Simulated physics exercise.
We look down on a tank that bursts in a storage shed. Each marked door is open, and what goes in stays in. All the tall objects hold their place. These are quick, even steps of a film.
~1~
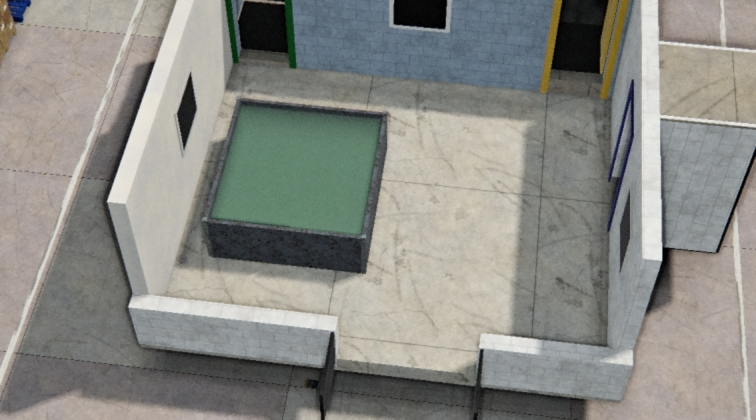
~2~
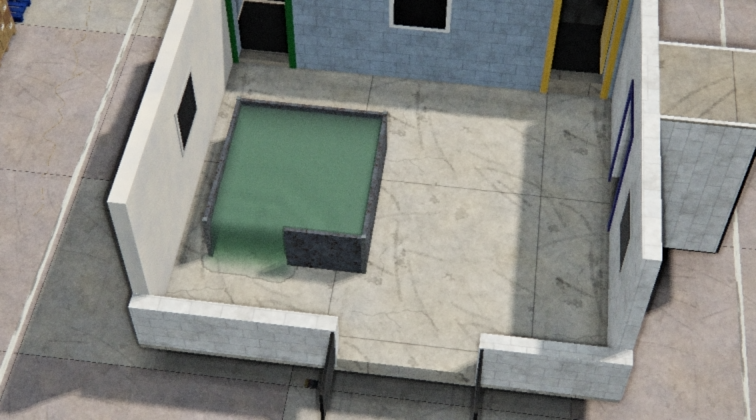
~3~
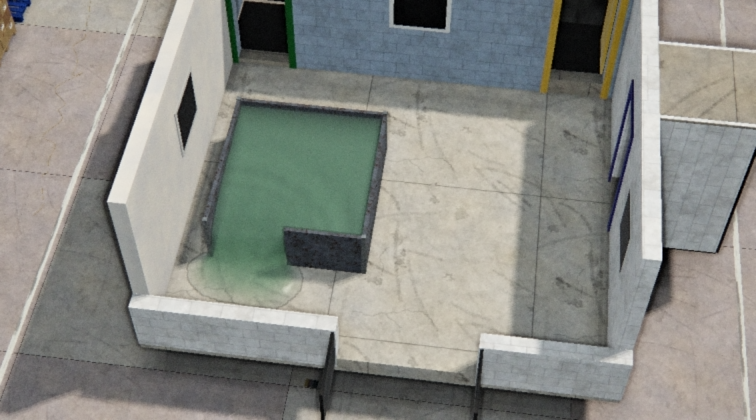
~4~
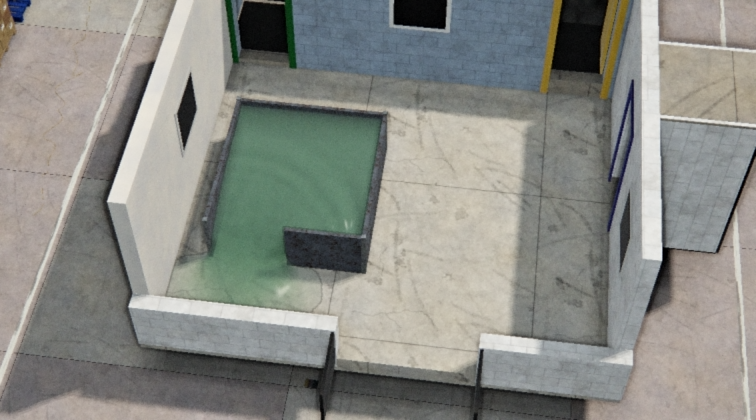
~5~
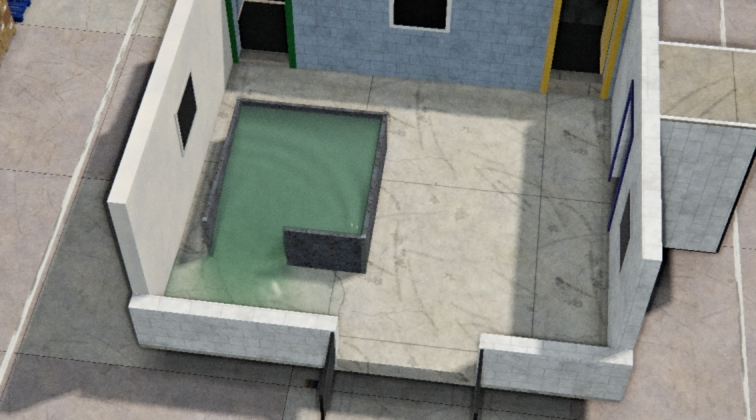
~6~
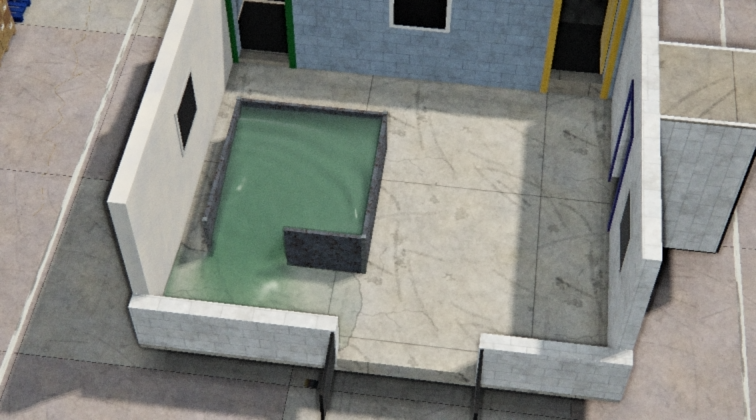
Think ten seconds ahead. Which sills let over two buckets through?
The green door floods; the yellow door holds within the limit; the blue door holds within the limit.
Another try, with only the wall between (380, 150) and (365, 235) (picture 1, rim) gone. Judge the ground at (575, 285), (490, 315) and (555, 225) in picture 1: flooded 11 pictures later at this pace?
One after the other: Awash, covered, awash.
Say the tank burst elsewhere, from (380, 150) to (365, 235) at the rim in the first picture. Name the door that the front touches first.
That is the blue door.
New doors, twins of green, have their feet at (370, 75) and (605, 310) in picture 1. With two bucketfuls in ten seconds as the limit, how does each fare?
One after the other: Stays under, floods.
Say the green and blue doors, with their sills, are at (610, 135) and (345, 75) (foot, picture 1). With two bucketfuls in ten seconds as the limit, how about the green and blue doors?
Then: The green one lets more in; the blue one takes less.
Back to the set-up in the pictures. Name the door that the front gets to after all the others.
That is the yellow door.
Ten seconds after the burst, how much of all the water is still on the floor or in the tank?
About 80 per cent.
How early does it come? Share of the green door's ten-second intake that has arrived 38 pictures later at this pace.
Near 80 in a hundred.
A moment on, water covers 15 % of the floor; the green door not reached, the yellow door not reached, the blue door not reached.
Next, water covers 35 % of the floor; the green door not reached, the yellow door not reached, the blue door not reached.
Then, water covers 65 % of the floor; the green door far over two buckets in, the yellow door not reached, the blue door wet at the sill, nothing in.
Later, water covers 90 % of the floor; the green door far over two buckets in, the yellow door wet at the sill, nothing in, the blue door under two buckets in.
In the end, water covers 100 % of the floor; the green door far over two buckets in, the yellow door wet at the sill, nothing in, the blue door under two buckets in.
